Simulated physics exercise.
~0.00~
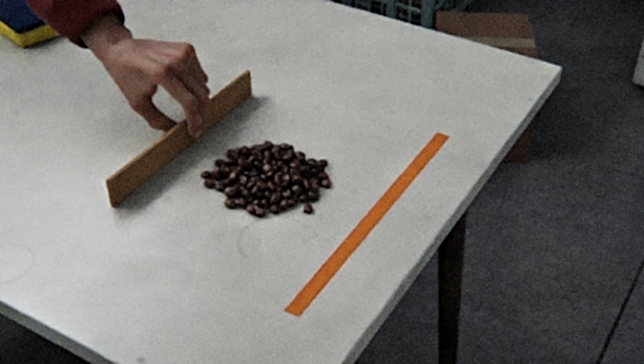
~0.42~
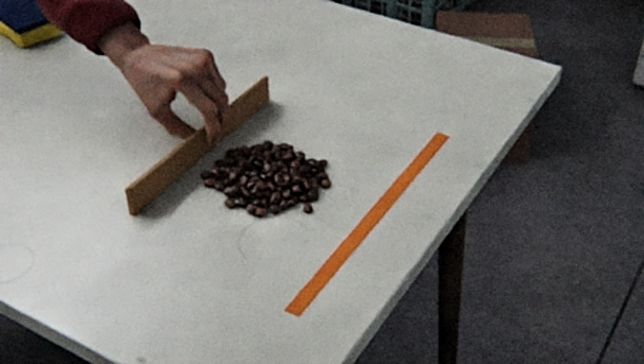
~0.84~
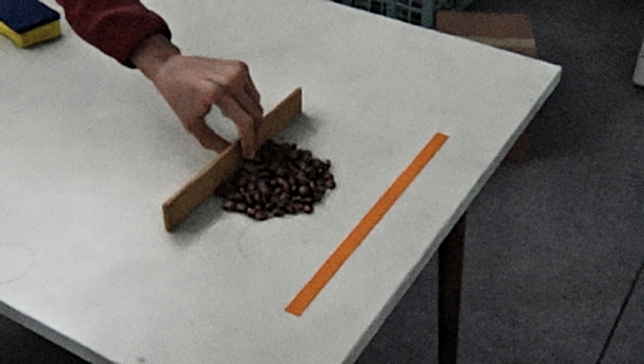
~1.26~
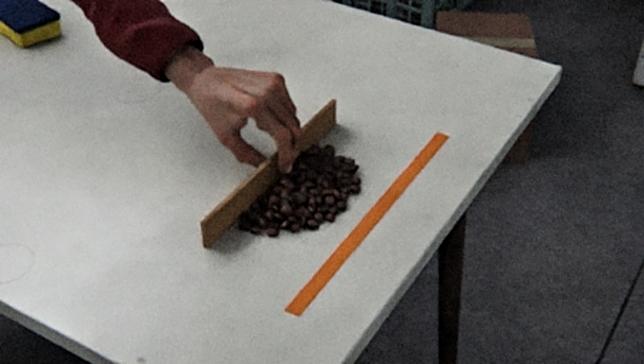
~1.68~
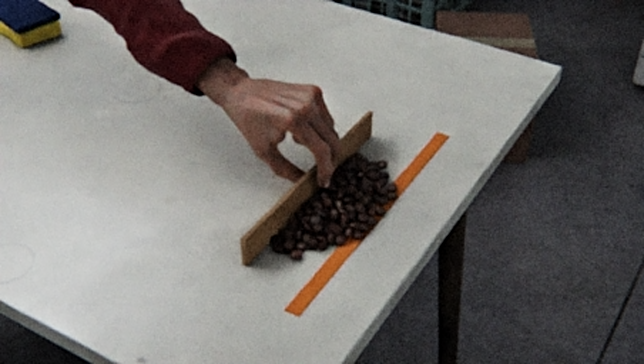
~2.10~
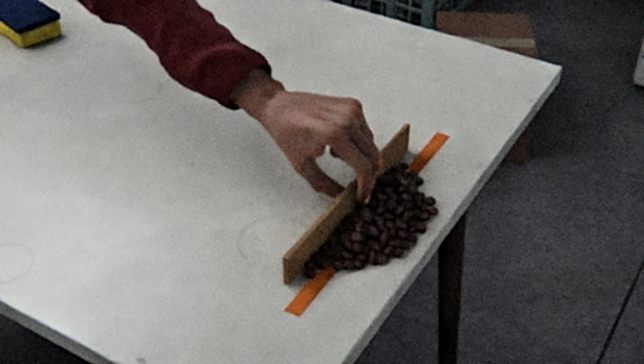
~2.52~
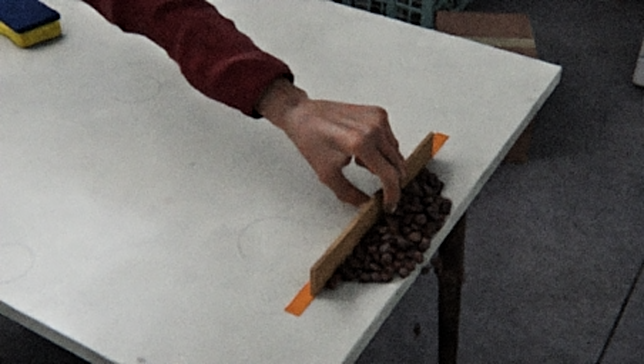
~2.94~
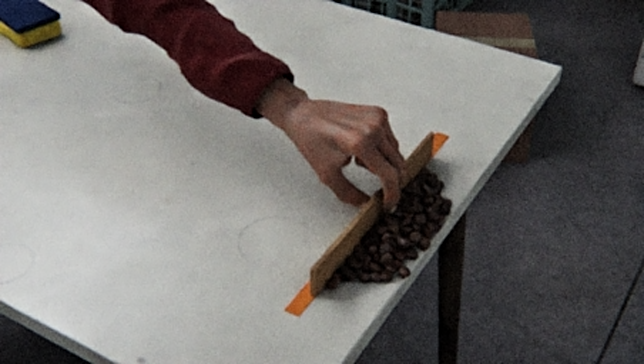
A hand in a dark red sleeve holds a tan strip of card upright on a pale table, seen from above at an angle, behind a heap of small dark brown bits. An orange line of tape lies to the right near the table's edge, and a blue and yellow sponge sits at the upper left. The hand slides the card rightward until it meets the heap, then pushes the bits steadily across the tape. The card stops at the orange line, with the heap bunched against the table's edge and a small part of it over.
